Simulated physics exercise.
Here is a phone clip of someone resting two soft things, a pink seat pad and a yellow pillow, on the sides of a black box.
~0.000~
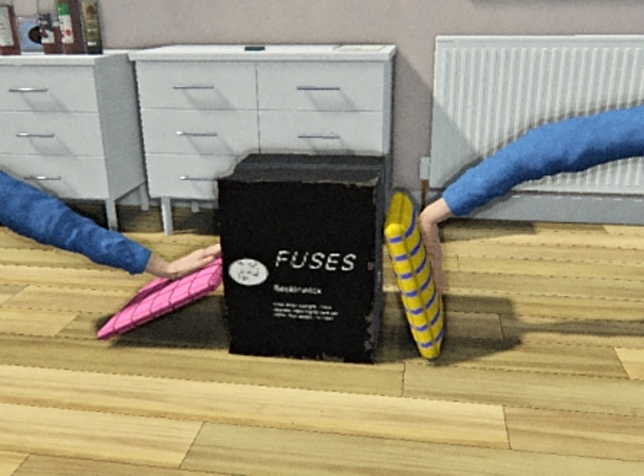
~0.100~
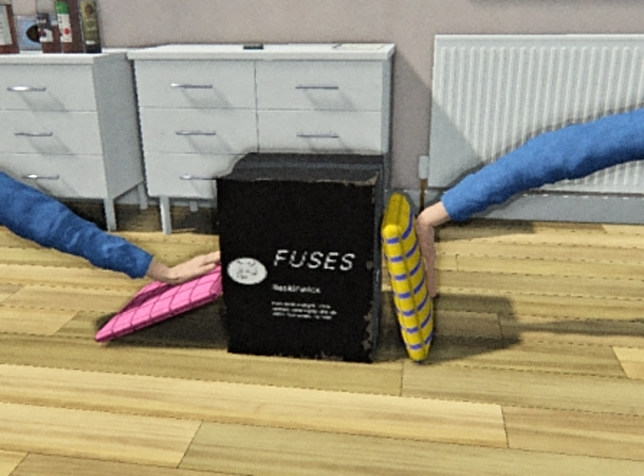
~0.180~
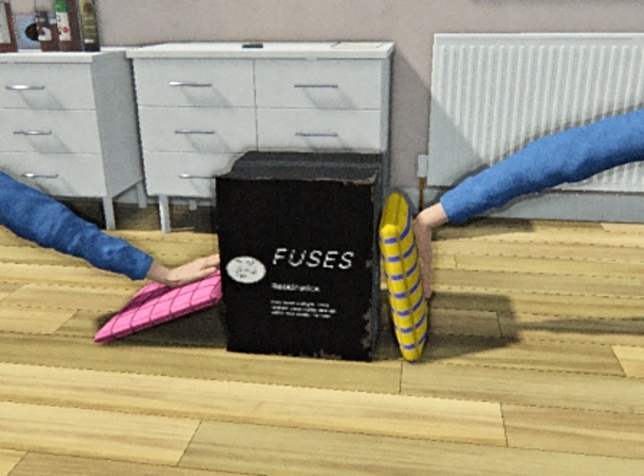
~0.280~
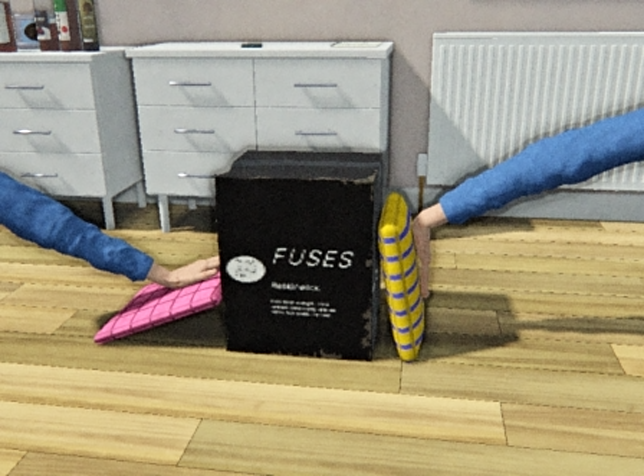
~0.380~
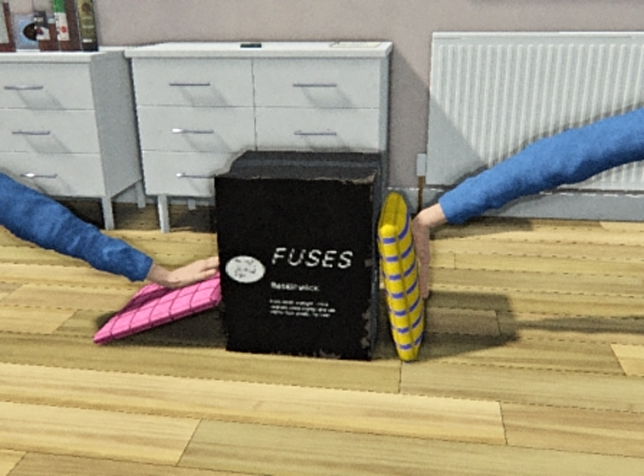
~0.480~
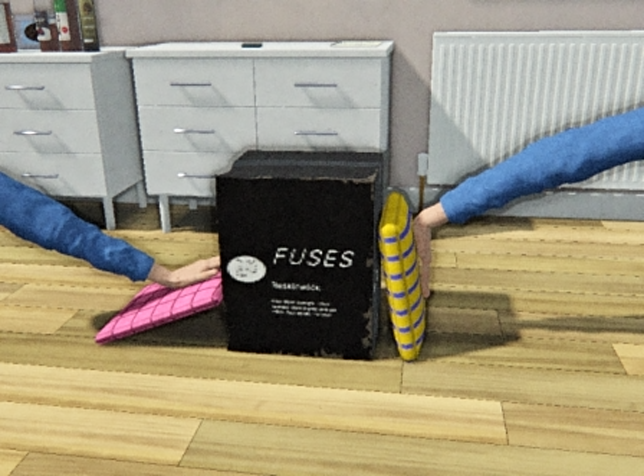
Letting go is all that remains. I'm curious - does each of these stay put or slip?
Here is how it goes: The pink seat pad slips down; the yellow pillow stays put.
After 0.66 s, seat pad slipping down near (176, 305); pillow leaning near (402, 275).
After 0.76 s, seat pad flat on the floor near (175, 312); pillow leaning near (402, 275).
After 1.12 s, seat pad flat on the floor near (176, 314); pillow leaning near (402, 274).
At rest, seat pad flat on the floor near (176, 314); pillow leaning near (402, 274). The pink seat pad slips and lies down and the yellow pillow holds its lean.
